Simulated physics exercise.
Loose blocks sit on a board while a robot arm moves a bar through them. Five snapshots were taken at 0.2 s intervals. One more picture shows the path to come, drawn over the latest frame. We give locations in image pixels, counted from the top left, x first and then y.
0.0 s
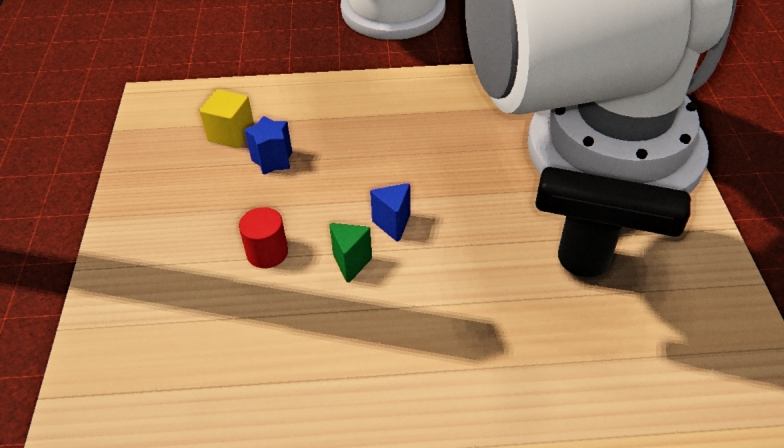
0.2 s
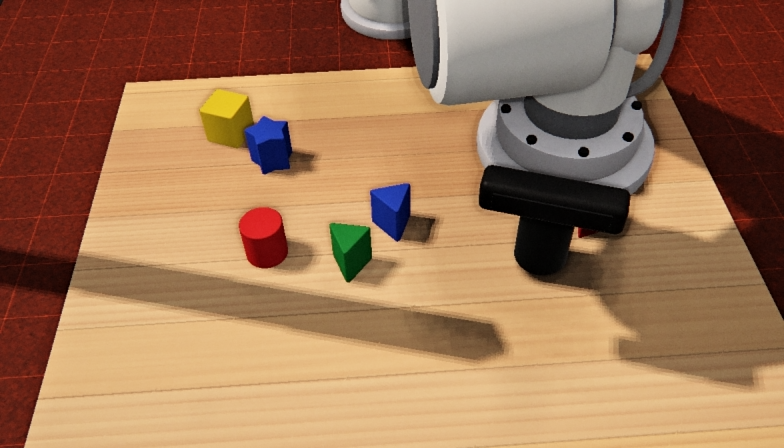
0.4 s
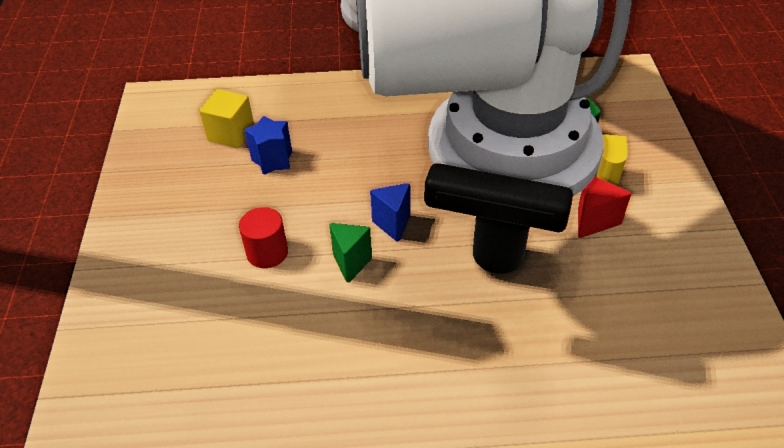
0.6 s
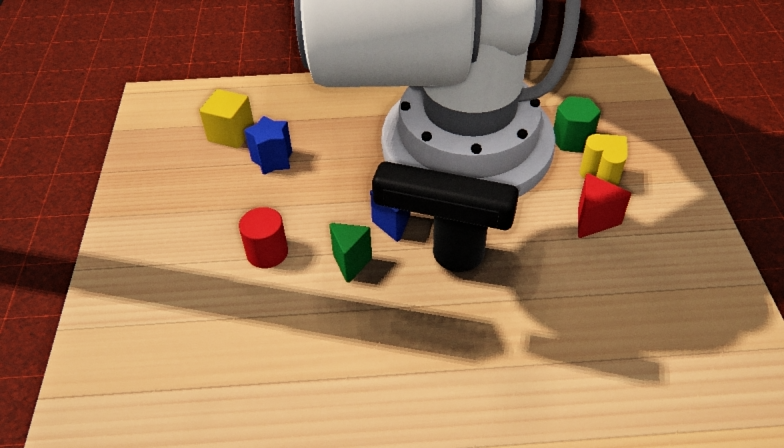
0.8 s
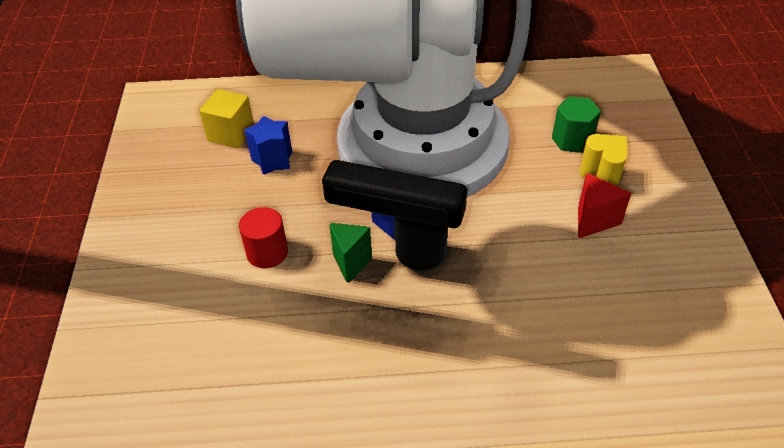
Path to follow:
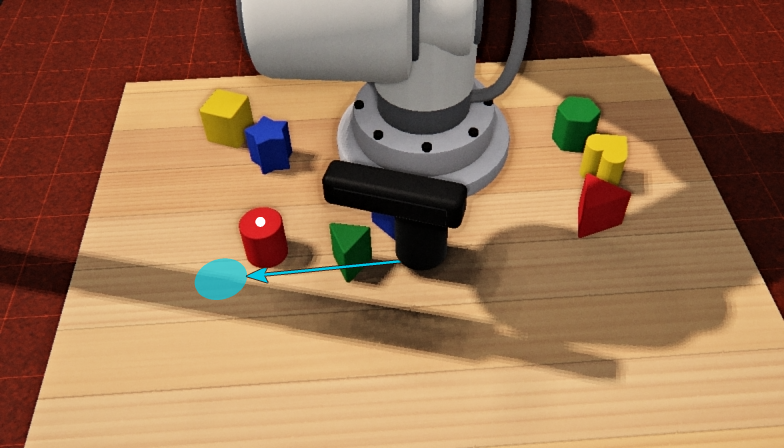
White robot arm sliding a black bar leftward over a wooden board, revealing red, yellow and green blocks on the right.
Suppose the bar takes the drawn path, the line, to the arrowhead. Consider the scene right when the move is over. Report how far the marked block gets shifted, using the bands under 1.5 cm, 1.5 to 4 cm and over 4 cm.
Displaced 1.5 to 4 cm.
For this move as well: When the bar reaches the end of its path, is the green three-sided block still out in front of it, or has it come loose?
Ahead of the bar.
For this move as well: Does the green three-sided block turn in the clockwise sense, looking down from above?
Final answer: No.
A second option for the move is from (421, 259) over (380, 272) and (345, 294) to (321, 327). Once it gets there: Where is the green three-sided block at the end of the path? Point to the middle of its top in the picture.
The point I'd pick in the picture is (320, 236).
Path on the board, in a line from (421, 259) to (221, 279); the dot is on the red disc.
On the path given first. One third of the way, bar at (354, 258); green three-sided block at (311, 239), turned 35° anticlockwise.
Two thirds of the way, bar at (286, 264); red disc at (246, 217); green three-sided block at (240, 247), turned 30° anticlockwise.
At the end, bar at (218, 271); red disc at (230, 211); green three-sided block at (170, 256), turned 50° anticlockwise; blue three-sided block in place.
